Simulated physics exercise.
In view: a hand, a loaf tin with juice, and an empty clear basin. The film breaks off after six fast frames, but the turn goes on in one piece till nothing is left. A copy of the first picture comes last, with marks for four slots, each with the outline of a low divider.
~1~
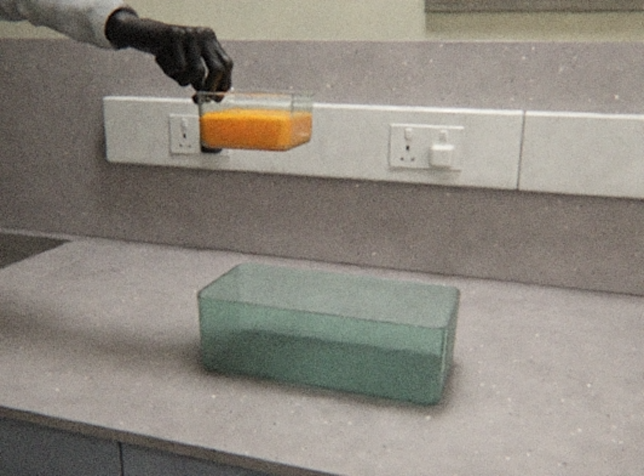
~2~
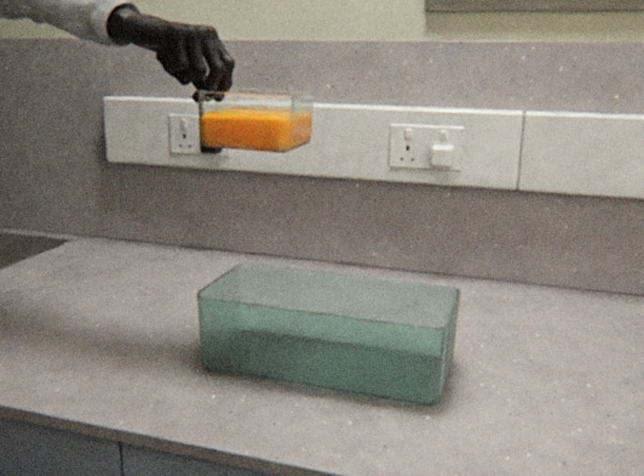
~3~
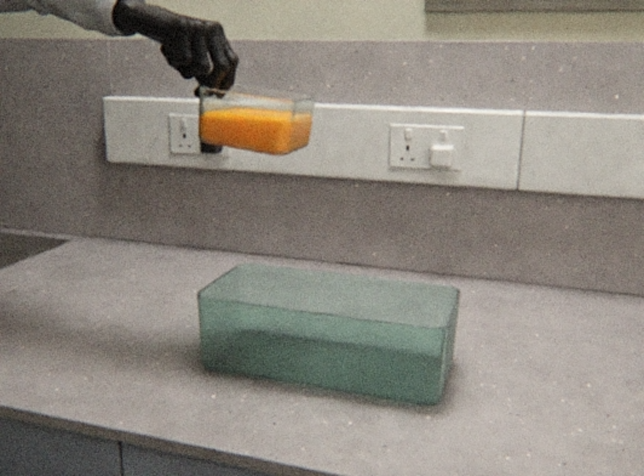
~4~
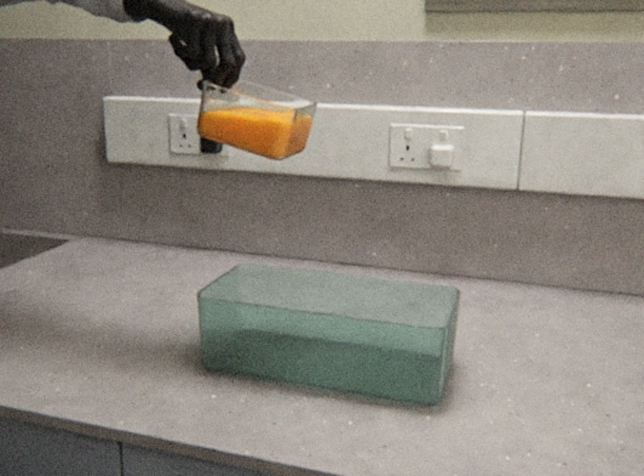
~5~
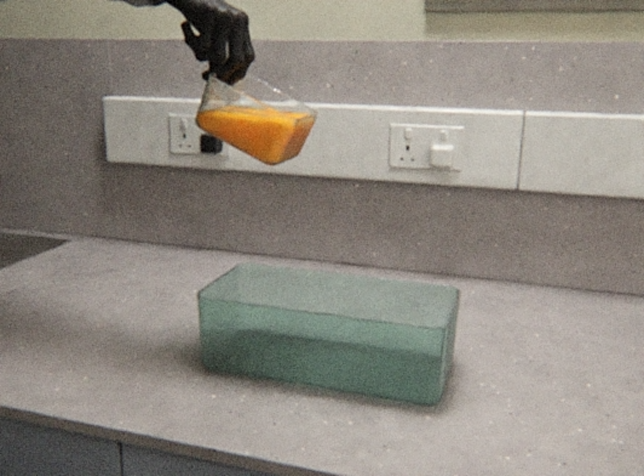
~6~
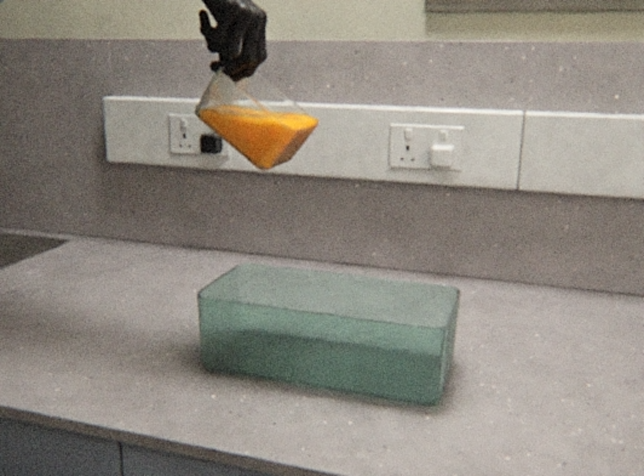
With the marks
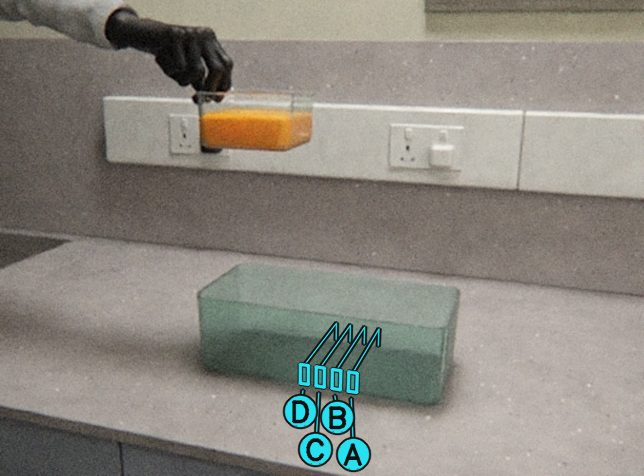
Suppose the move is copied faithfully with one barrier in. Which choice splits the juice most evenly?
B.
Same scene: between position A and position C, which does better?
The answer is C.
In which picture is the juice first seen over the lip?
In picture 6.
On the marked copy, A at (351, 398); B at (334, 395); C at (318, 392); D at (302, 390).
With A, about 74 % ends left of the wall and 23 % right of it; 3 % is lost outside.
With B, about 48 % ends left of the wall and 50 % right of it.
With C, about 37 % ends left of the wall and 61 % right of it.
With D, about 30 % ends left of the wall and 67 % right of it; 4 % is lost outside.
